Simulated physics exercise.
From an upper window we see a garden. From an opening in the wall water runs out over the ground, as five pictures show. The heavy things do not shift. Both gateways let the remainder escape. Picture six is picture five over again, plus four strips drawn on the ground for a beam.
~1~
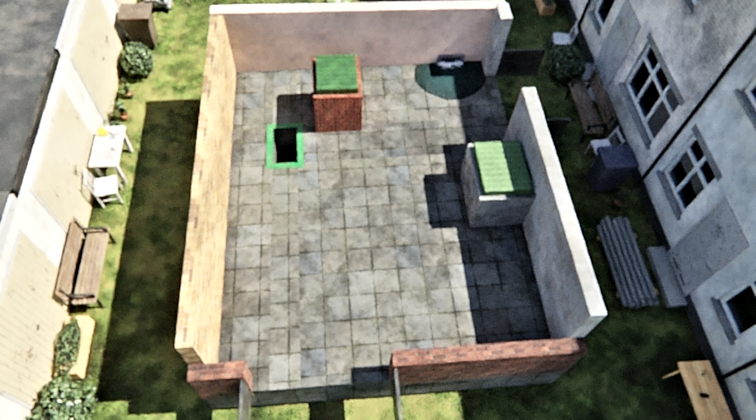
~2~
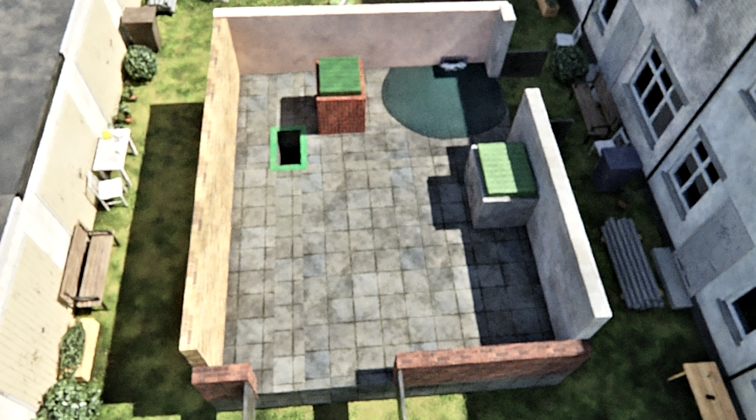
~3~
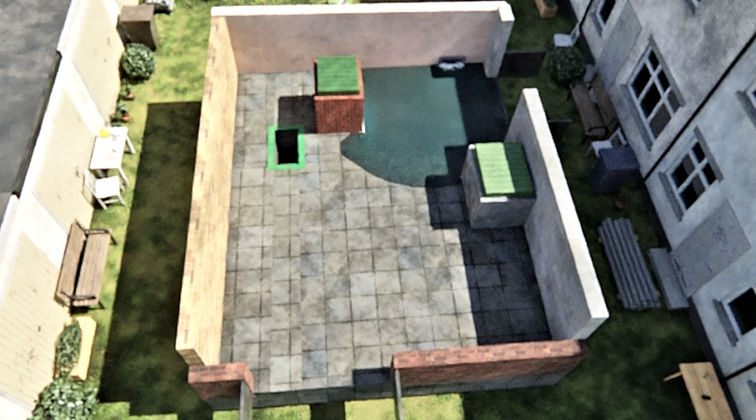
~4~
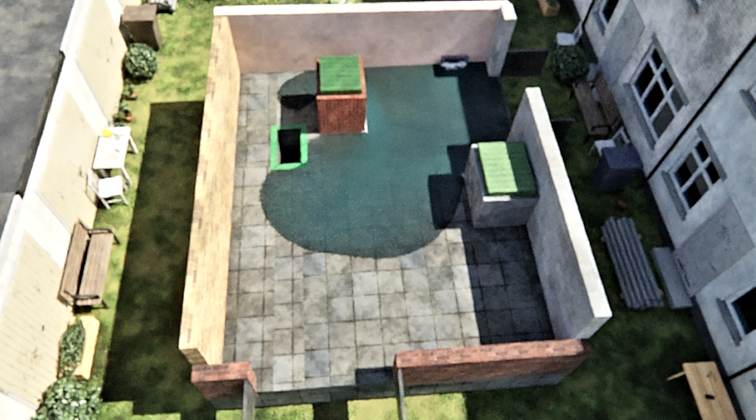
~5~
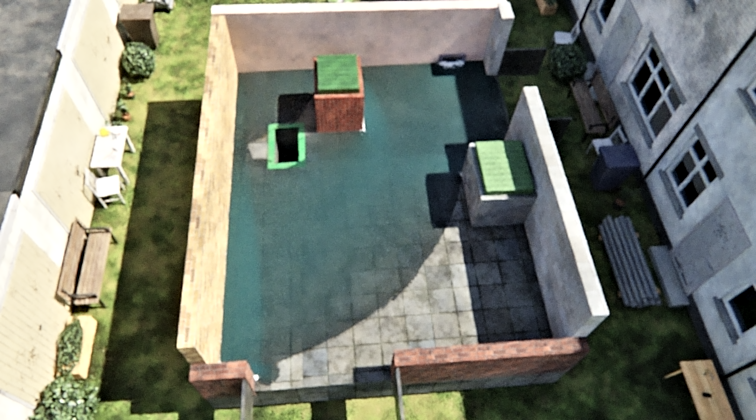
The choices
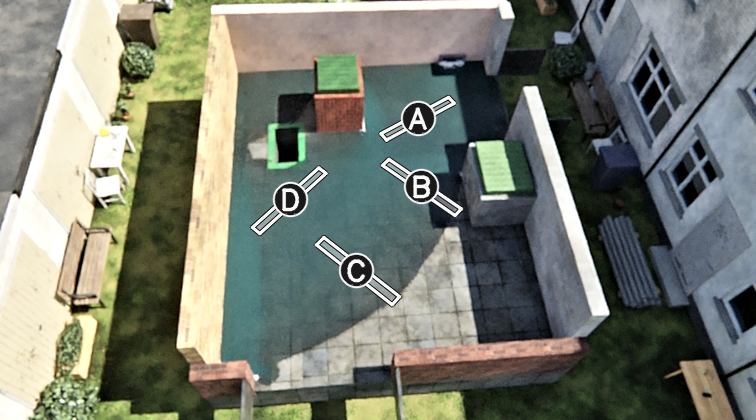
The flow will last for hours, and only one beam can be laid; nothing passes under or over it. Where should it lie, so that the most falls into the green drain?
I would pick place B.
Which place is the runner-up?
C it is.
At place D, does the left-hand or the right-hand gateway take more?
The left one.
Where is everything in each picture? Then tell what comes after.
In the first picture, outfall at (450, 59); green drain at (285, 145); open gate at (321, 371); open gate at (493, 108); 4 % of the ground under water, visible out to (454, 95); green drain still dry.
In the second picture, 13 % of the ground under water, visible out to (418, 130); green drain still dry.
In the third picture, 27 % of the ground under water, visible out to (352, 158); green drain still dry.
In the fourth picture, 47 % of the ground under water, visible out to (302, 242); green drain still dry.
In the fifth picture, 70 % of the ground under water, visible out to (233, 334); green drain taking water.
In white, A from (383, 136) to (451, 100); B from (385, 162) to (458, 212); C from (320, 241) to (395, 300); D from (256, 230) to (322, 170).
For place A, about 8 % of the stream goes into the green drain, about 92 % out by the gates.
For place B, about 29 % of the stream goes into the green drain, about 71 % out by the gates.
For place C, about 17 % of the stream goes into the green drain, about 83 % out by the gates.
For place D, about 10 % of the stream goes into the green drain, about 89 % out by the gates.
